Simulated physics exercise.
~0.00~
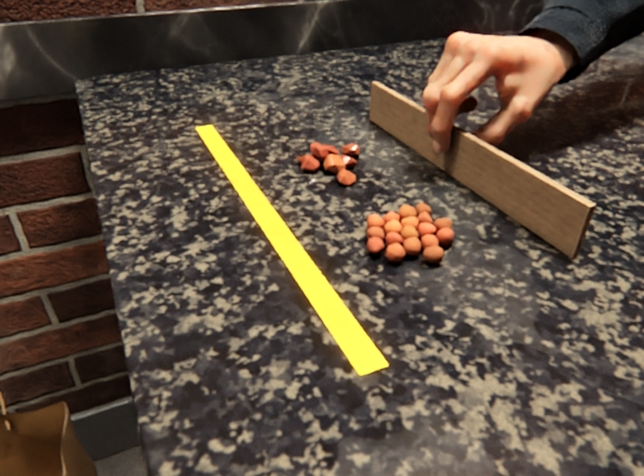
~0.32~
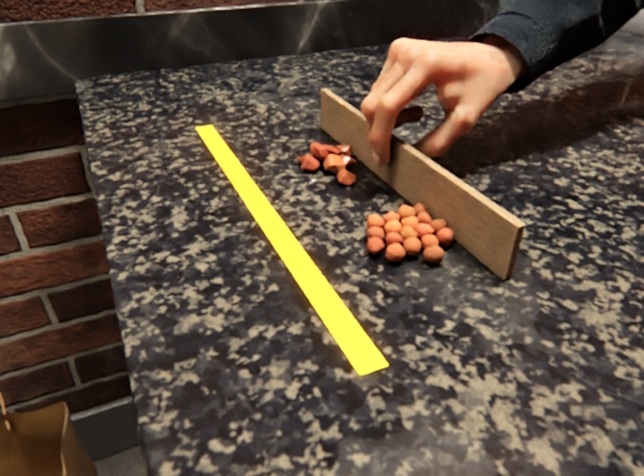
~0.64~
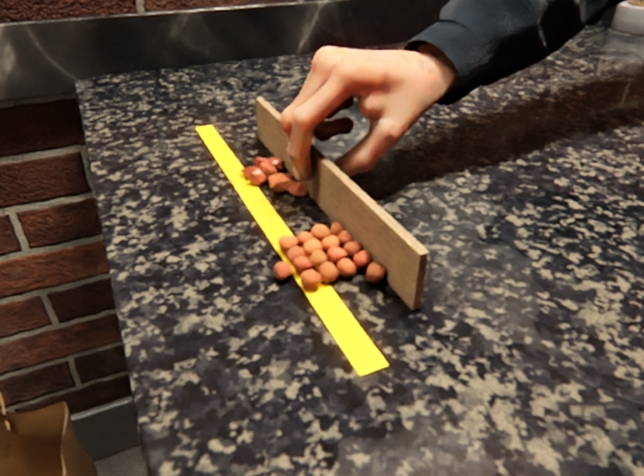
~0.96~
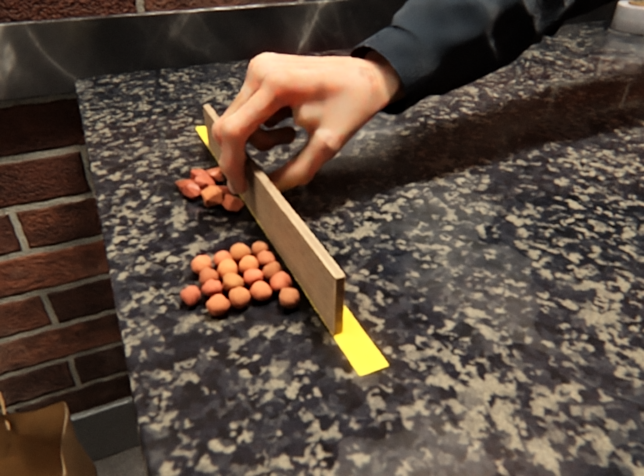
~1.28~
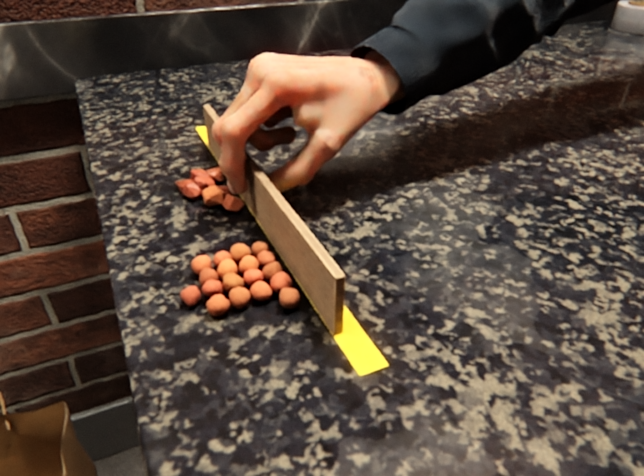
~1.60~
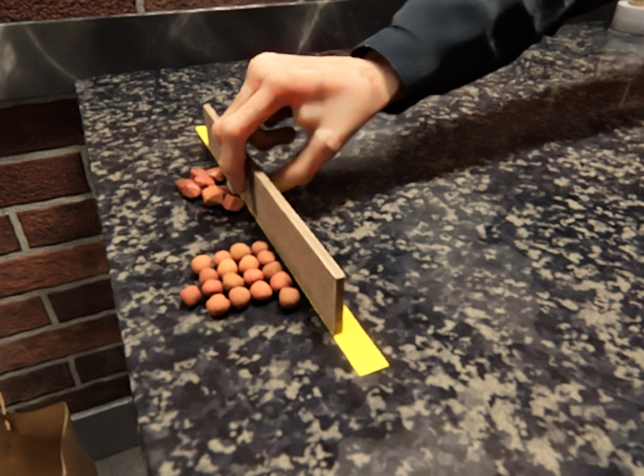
Hand sweeping two small clusters of reddish-brown pieces leftward across a speckled countertop with an upright board, stopping at yellow tape.
